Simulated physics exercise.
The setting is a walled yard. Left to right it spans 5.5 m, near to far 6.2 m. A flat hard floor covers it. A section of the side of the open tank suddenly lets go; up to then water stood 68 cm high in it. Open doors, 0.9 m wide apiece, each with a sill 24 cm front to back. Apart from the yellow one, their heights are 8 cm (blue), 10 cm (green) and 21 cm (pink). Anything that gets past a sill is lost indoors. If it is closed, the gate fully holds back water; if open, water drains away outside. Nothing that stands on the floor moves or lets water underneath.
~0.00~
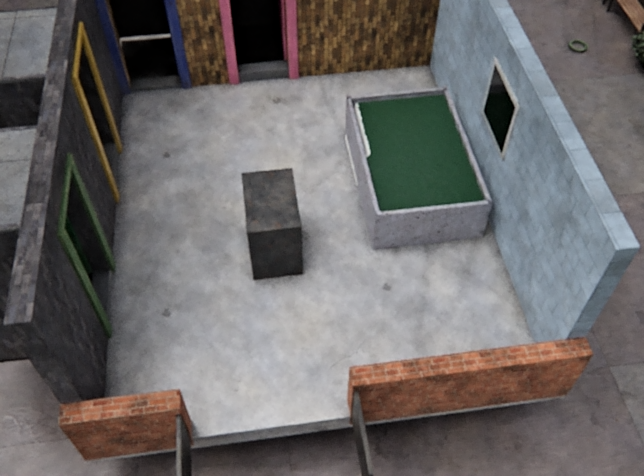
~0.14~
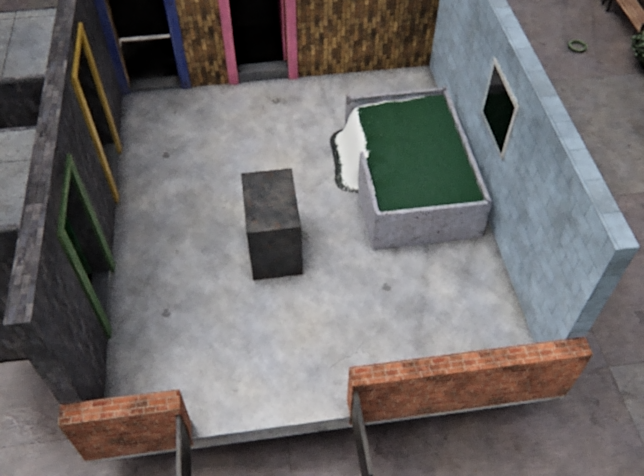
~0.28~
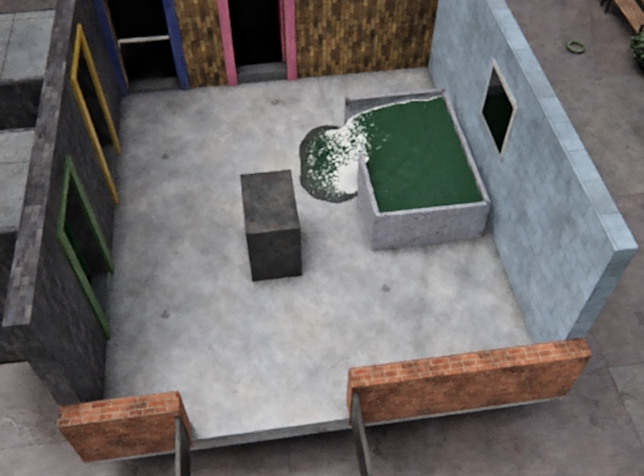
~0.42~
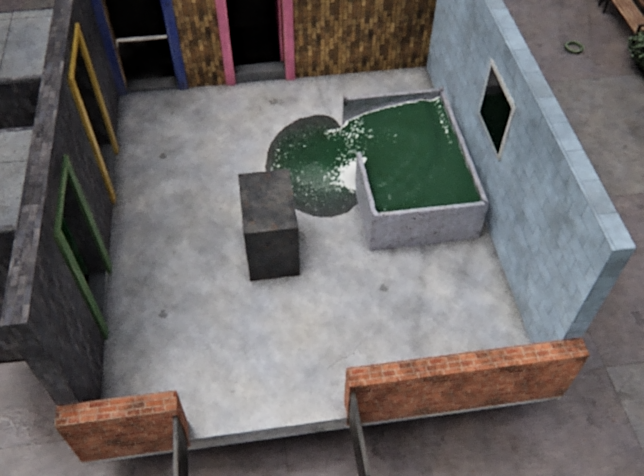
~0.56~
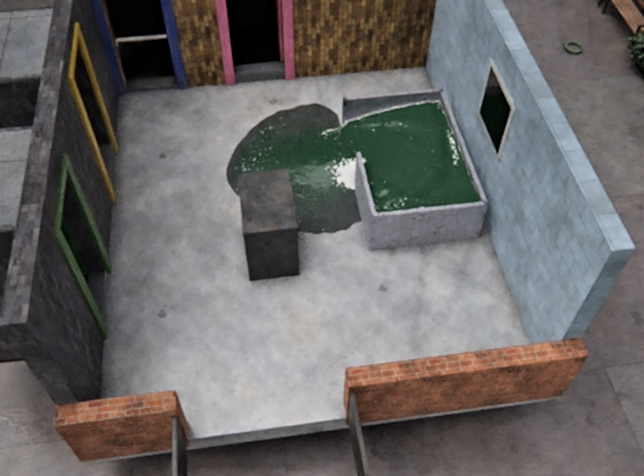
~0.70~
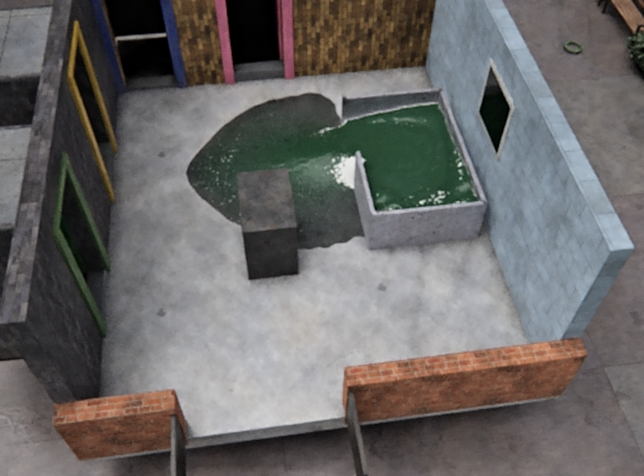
At the start, a raised tank of dark green water stands whole and still by the pale blue wall of a walled yard. Part of its left side gives way, and water pours out in white froth, then spreads left across the grey floor around a dark block, forming a broad pool.
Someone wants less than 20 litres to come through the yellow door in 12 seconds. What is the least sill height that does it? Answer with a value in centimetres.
It needs to be around 20 cm high.
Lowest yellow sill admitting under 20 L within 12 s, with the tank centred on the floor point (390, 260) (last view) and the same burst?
7.5 cm, give or take.
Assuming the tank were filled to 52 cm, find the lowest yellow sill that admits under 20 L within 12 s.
Then around 14.5 centimetres.
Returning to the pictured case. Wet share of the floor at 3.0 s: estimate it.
Wet share: Around 50 %.
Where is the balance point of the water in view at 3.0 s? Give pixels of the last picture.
The water is centred near (276, 176).
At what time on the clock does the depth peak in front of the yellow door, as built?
Some 2.2 s, more or less.
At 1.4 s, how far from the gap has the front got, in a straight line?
Distance from gap: Approx. 4.0 m.
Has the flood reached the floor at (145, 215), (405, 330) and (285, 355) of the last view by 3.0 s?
Status: Submerged / clear / clear.
After 1.4 s water covers 40 % of the floor, deepest (36 cm) near (341, 155); 24 cm at the yellow door, 0 litres in over its 26 cm sill.
After 3.0 s water covers 50 % of the floor, deepest (28 cm) near (118, 101); 20 cm at the yellow door, 0 litres in over its 26 cm sill.
After 12.0 s water covers 95 % of the floor, deepest (10 cm) near (521, 375); 5 cm at the yellow door, 1 litre in over its 26 cm sill.
At the yellow door as built, the water arrived by 1.1 s and peaked near 27 cm at 2.2 s.
Run again over the same 12 s with other heights there, 42 litres in over 18 cm, 4 litres over 24 cm. The limit of 20 litres is kept from about 20 cm up.
